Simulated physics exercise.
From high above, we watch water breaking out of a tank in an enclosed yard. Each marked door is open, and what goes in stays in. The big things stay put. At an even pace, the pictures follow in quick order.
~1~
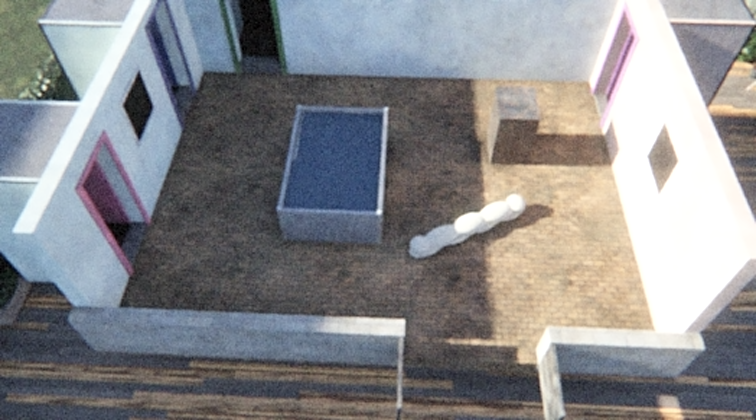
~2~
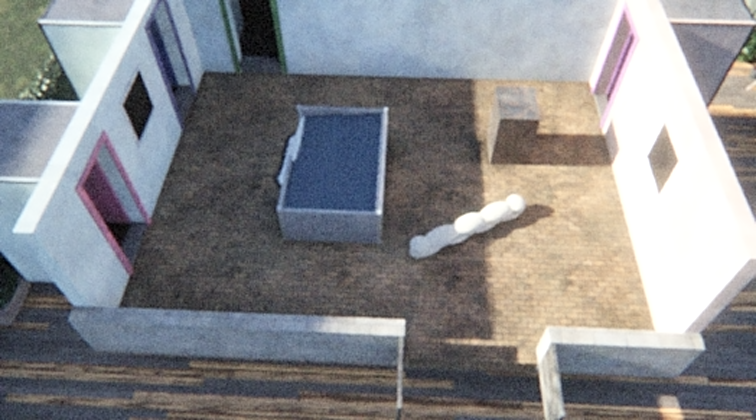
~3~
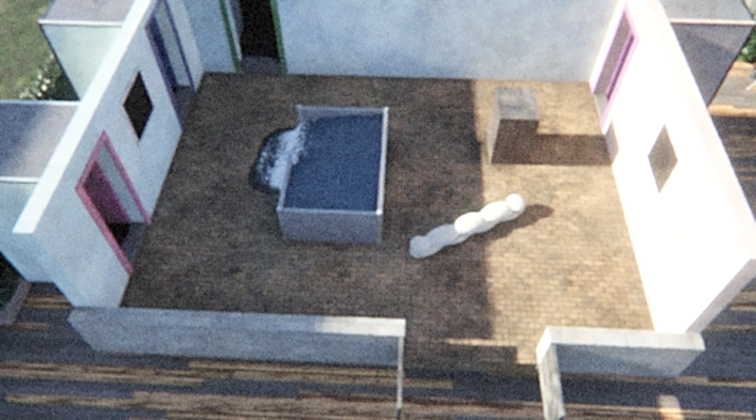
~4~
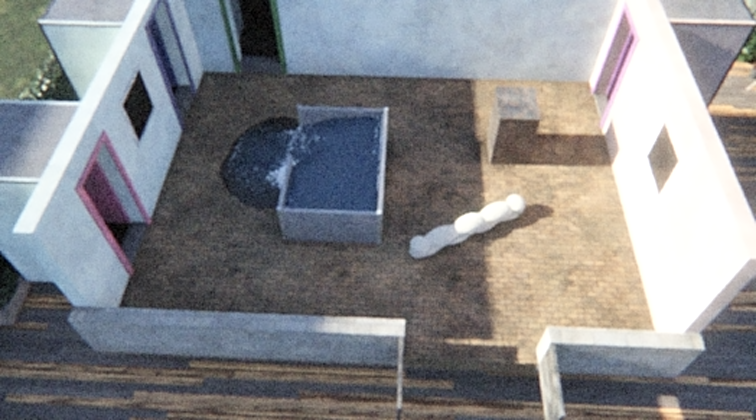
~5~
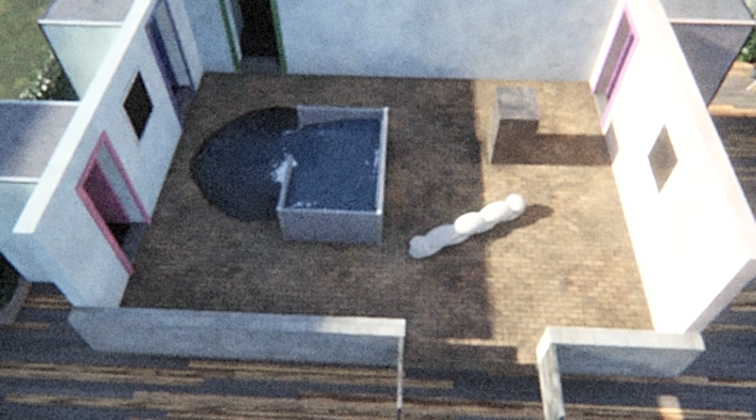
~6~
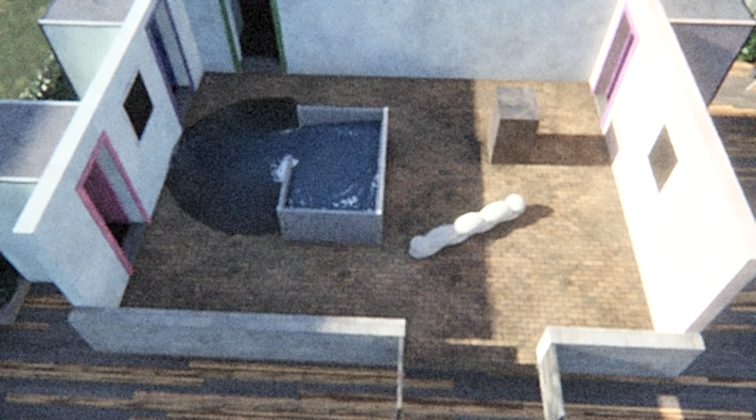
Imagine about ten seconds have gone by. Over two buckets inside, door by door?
Green door: Not over the line on that one. Purple door: Over the line on that one. Pink door: Not over the line on that one. Blue door: Not over the line on that one.
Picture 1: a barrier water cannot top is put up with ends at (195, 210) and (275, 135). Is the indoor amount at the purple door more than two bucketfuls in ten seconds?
Note: Purple stays within.
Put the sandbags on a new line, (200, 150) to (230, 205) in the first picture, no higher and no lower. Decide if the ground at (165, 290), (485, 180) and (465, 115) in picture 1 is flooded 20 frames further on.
Going through them, they'd be waterlogged, then left unsoaked, then left unsoaked.
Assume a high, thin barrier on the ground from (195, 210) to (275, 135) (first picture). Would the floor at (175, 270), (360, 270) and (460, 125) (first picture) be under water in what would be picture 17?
Taking the three spots in turn, they are inundated, unwetted and unwetted.
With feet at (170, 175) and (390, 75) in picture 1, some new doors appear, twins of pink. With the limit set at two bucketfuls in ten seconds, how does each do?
Log: Door one beats the mark; door two misses the mark.
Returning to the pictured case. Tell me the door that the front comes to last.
It's the one in purple.
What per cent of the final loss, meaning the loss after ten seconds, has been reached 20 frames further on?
I'd say about 0 per cent.
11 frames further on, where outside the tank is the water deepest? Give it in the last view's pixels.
Deepest spot: Around (202, 79).
A moment on, water covers 20 % of the floor; the green door not reached, the purple door not reached, the pink door wet at the sill, nothing in, the blue door wet at the sill, nothing in.
Next, water covers 20 % of the floor; the green door wet at the sill, nothing in, the purple door not reached, the pink door wet at the sill, nothing in, the blue door wet at the sill, nothing in.
Then, water covers 40 % of the floor; the green door wet at the sill, nothing in, the purple door not reached, the pink door wet at the sill, nothing in, the blue door under two buckets in.
Later, water covers 75 % of the floor; the green door under two buckets in, the purple door wet at the sill, nothing in, the pink door wet at the sill, nothing in, the blue door under two buckets in.
In the end, water covers 95 % of the floor; the green door under two buckets in, the purple door over two buckets in, the pink door wet at the sill, nothing in, the blue door under two buckets in.
